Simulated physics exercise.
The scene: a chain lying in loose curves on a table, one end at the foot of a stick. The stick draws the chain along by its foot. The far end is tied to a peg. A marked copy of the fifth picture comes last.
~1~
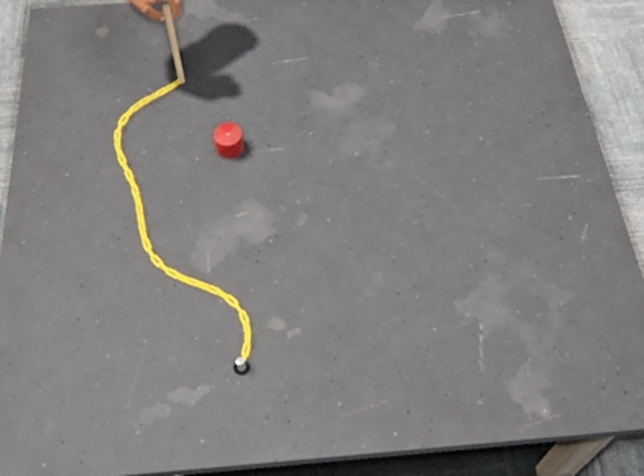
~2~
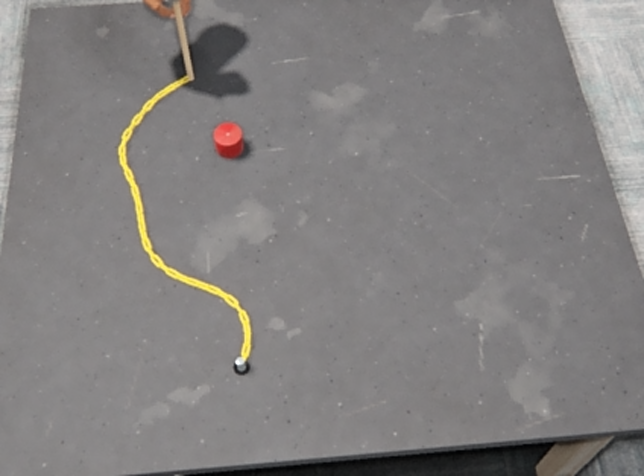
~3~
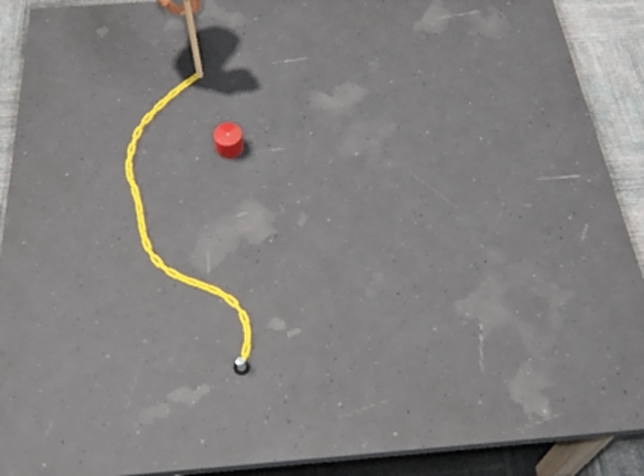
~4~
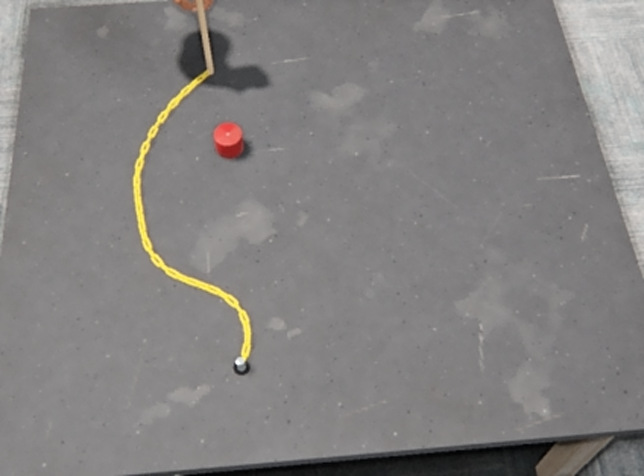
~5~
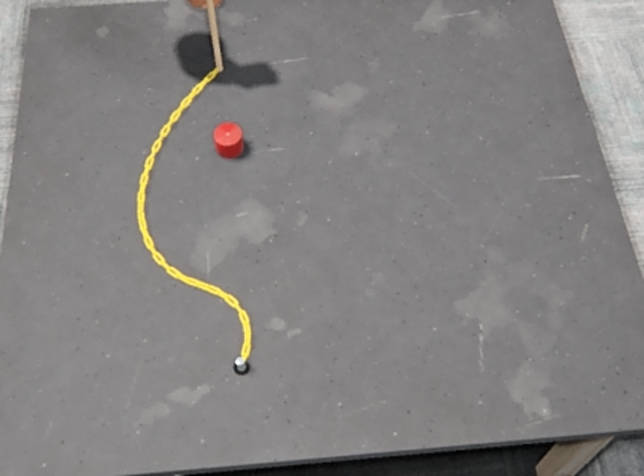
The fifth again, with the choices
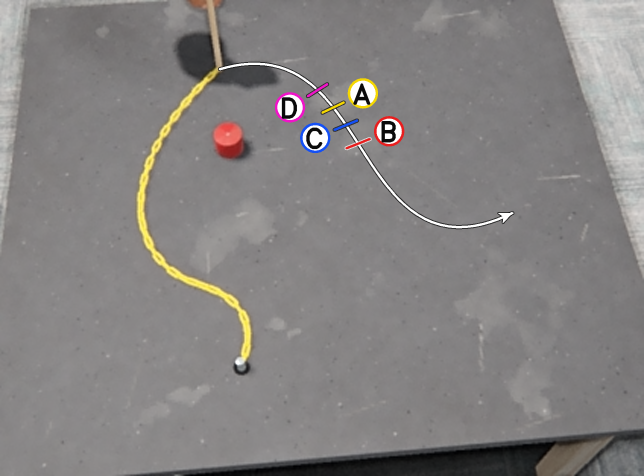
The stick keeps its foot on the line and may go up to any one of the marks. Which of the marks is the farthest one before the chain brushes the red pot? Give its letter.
It should halt at D.
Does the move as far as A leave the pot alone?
For that mark, no.
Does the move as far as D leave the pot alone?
Yes.
On the marked copy, A at (333, 108); B at (358, 144); C at (346, 125); D at (318, 90); the route from (220, 69) via (360, 147) to (512, 213).
Following D. Soon after the start, foot of the stick (257, 64), middle of the chain (163, 207).
Later, foot of the stick (294, 74), middle of the chain (175, 201).
In the end, foot of the stick (318, 91), middle of the chain (178, 200); nothing has been touched.
As for the rest, A brings the chain against the pot; B brings the chain against the pot; C brings the chain against the pot.
